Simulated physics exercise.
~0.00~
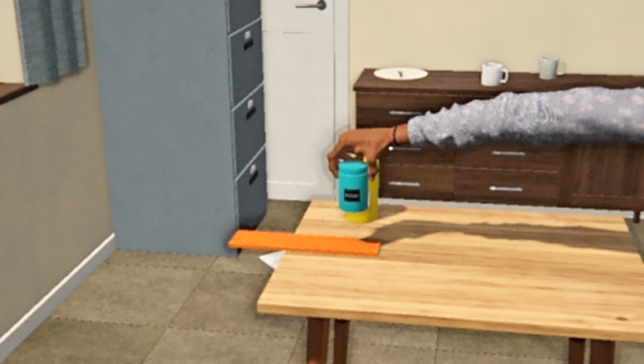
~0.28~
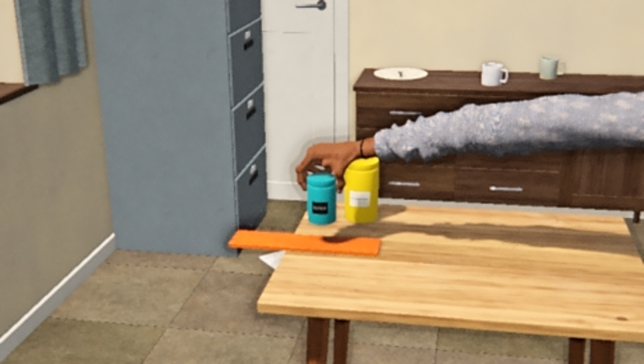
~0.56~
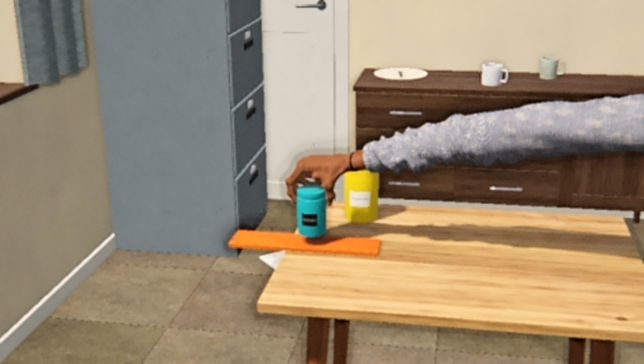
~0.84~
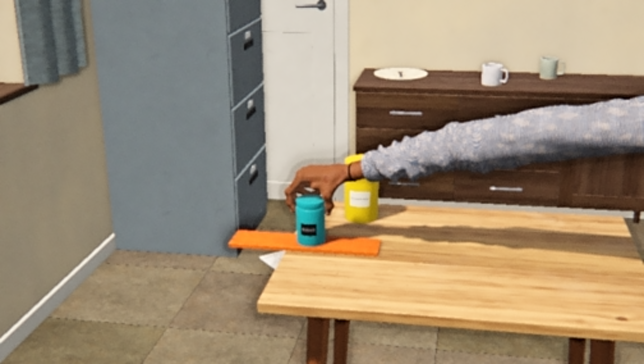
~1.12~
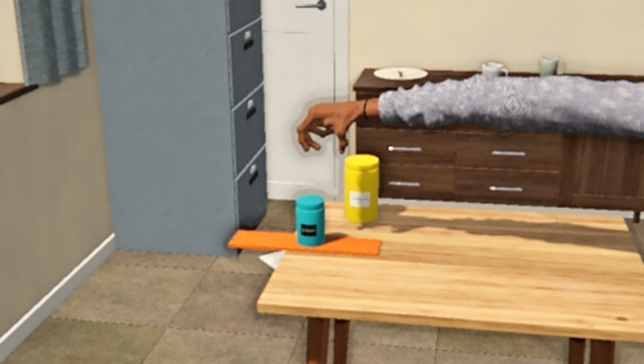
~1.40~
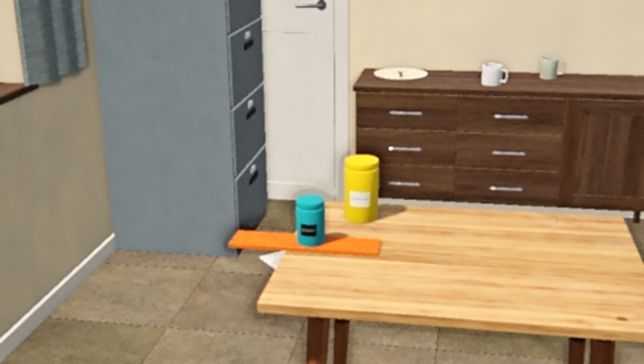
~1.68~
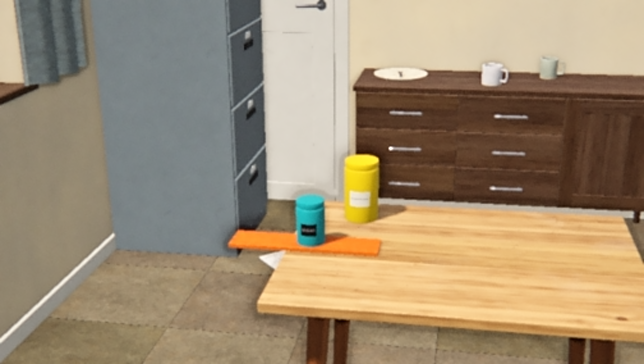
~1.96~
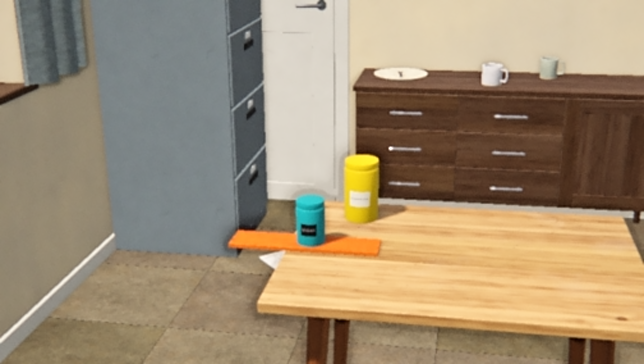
A hand in a patterned grey sleeve reaches in from the right, holding a turquoise jar above a wooden table, seen from slightly above by a still camera. An orange board juts out past the table's left edge, a taller yellow jar stands behind it, and a grey cabinet and dark dresser fill the background. The hand carries the turquoise jar left, then lowers it upright onto the orange board. The fingers let go, and the arm lifts and draws back out of view. The board keeps its balance, with both jars left standing still.
